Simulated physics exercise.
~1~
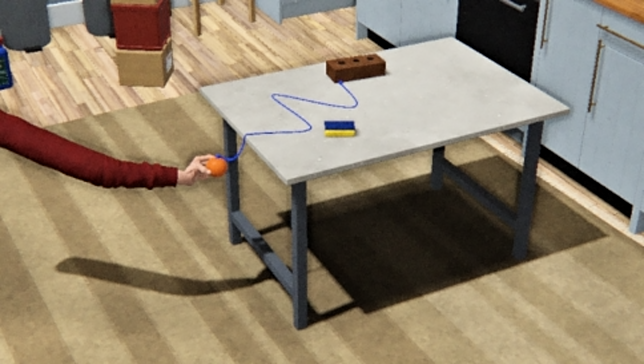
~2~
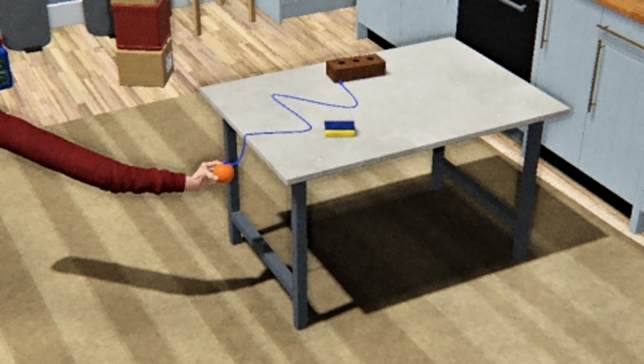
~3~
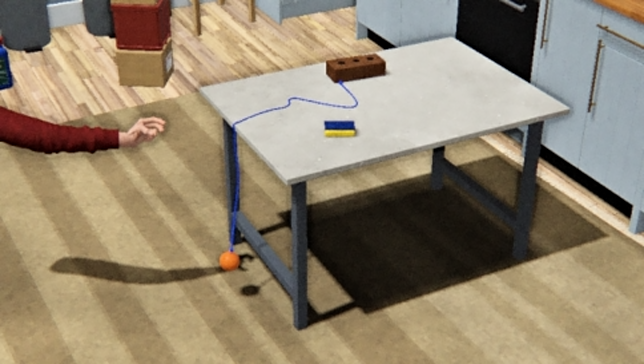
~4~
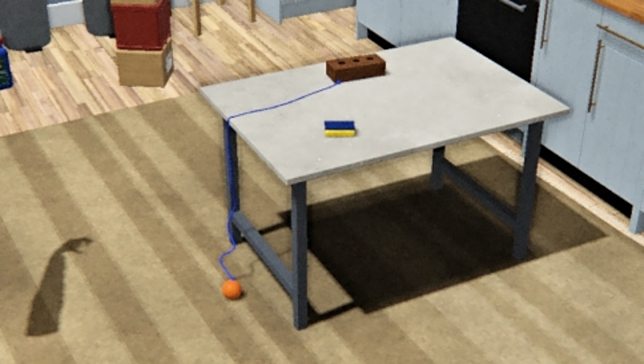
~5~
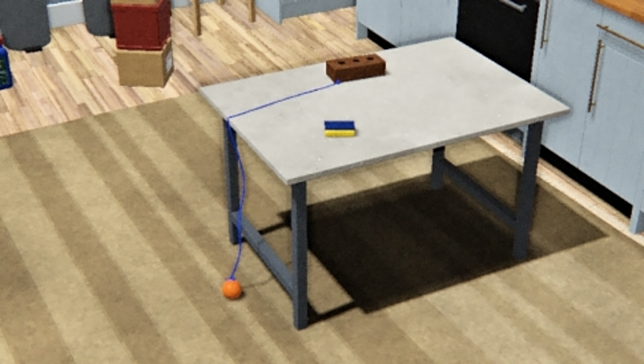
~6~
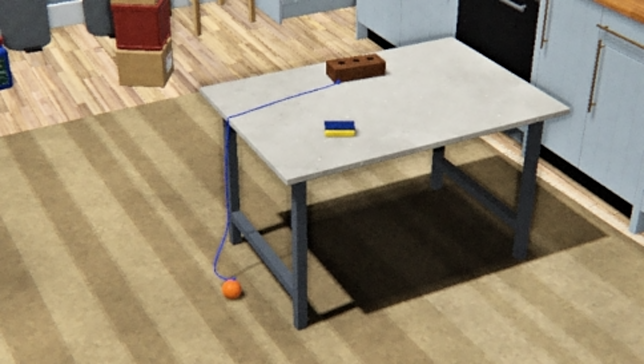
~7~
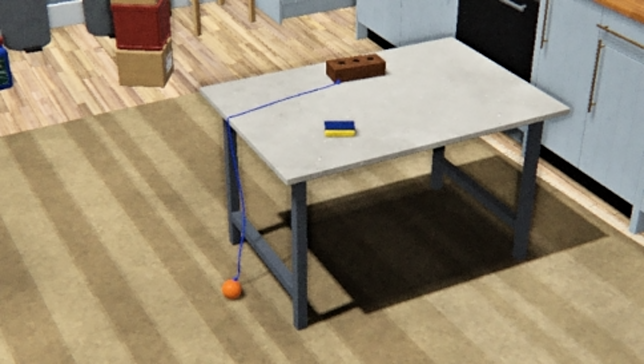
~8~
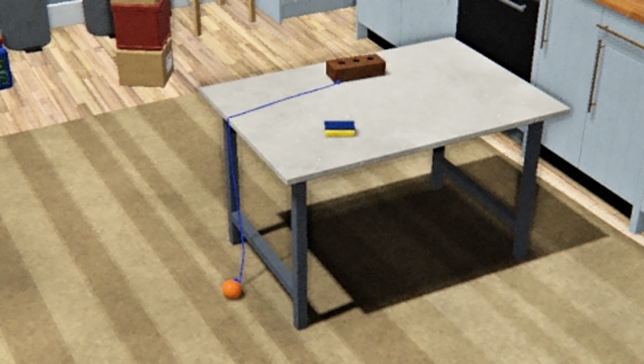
At the start, a hand in a dark red sleeve holds a small orange beside the left edge of a pale table, with a blue string running from it across the tabletop to a reddish-brown brick. The hand shifts slightly right, then lets go and draws back to the left as the orange drops. The string slides over the edge after it, straightening out on the tabletop. The orange reaches the floor and stays there while the hanging string sways beside the table leg. At the end, the brick and the blue and yellow sponge remain in place on the table.
